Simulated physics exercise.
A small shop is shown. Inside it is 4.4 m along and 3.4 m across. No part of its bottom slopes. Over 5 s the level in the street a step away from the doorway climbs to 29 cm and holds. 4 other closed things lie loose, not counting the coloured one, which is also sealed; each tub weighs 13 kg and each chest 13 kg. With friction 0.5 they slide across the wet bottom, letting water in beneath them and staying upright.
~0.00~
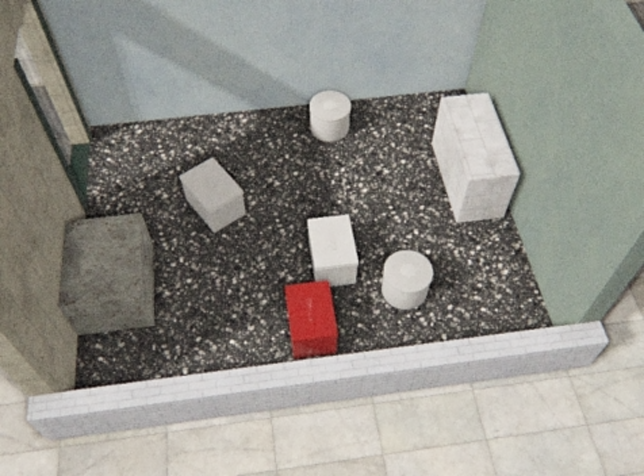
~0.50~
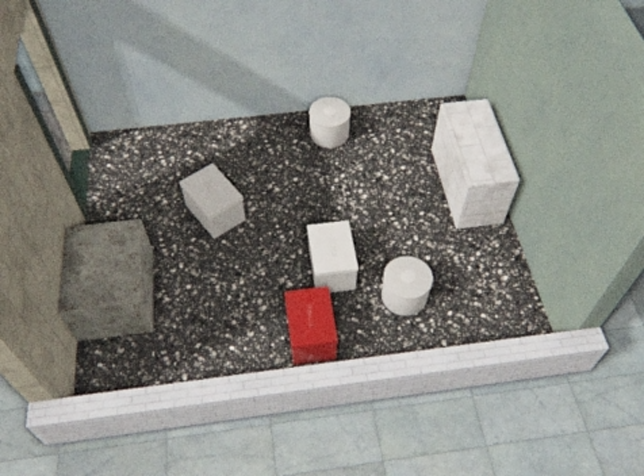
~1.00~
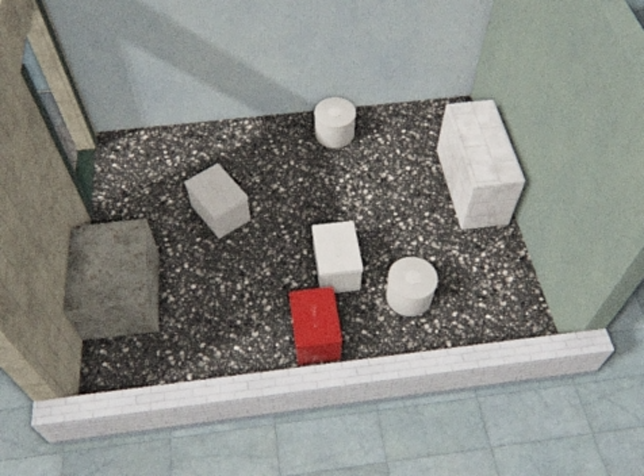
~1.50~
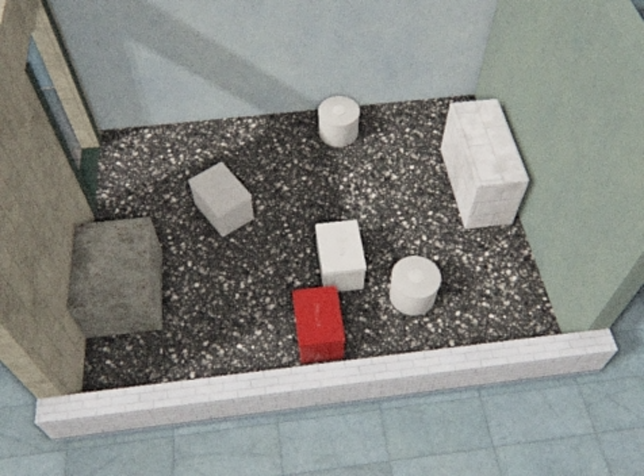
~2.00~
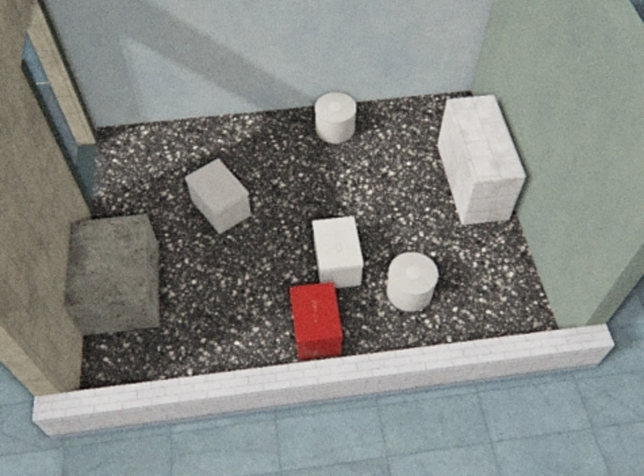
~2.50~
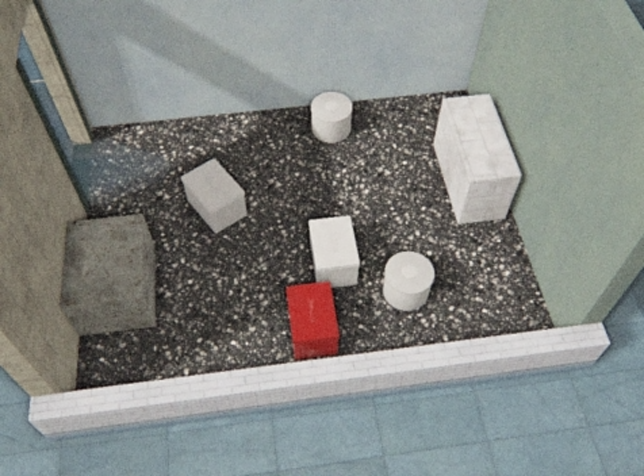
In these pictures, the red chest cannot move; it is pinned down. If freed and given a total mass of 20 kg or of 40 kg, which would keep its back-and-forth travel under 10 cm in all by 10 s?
Only 40 kg would.
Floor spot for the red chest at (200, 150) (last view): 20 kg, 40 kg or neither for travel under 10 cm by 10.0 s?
Looking at the loads, neither keeps it.
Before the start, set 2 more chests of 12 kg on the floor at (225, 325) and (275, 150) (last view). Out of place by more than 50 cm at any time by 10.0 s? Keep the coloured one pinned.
Respectively, not exceeded and exceeded.
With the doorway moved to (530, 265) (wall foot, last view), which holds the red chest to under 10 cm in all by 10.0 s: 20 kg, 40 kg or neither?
Result: Nothing offered works.
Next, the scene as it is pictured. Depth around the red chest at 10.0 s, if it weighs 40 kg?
Something like 11 centimetres.
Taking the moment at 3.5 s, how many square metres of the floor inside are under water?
Roughly 3.0 m2.
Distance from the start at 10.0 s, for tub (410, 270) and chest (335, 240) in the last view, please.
They sit 80 cm and 120 cm away, in the order given.
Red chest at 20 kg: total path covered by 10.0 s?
About 20 cm altogether.
After 3.5 s the red chest would be 0 cm from its start with 20 kg and 0 cm from its start with 40 kg; 0 cm of water round it then.
After 4.5 s the red chest would be 0 cm from its start with 20 kg and 0 cm from its start with 40 kg; 0 cm of water round it then.
After 7.0 s the red chest would be 0 cm from its start with 20 kg and 0 cm from its start with 40 kg; 5 cm of water round it then.
After 10.0 s the red chest would be 20 cm from its start with 20 kg and 0 cm from its start with 40 kg; 11 cm of water round it then.
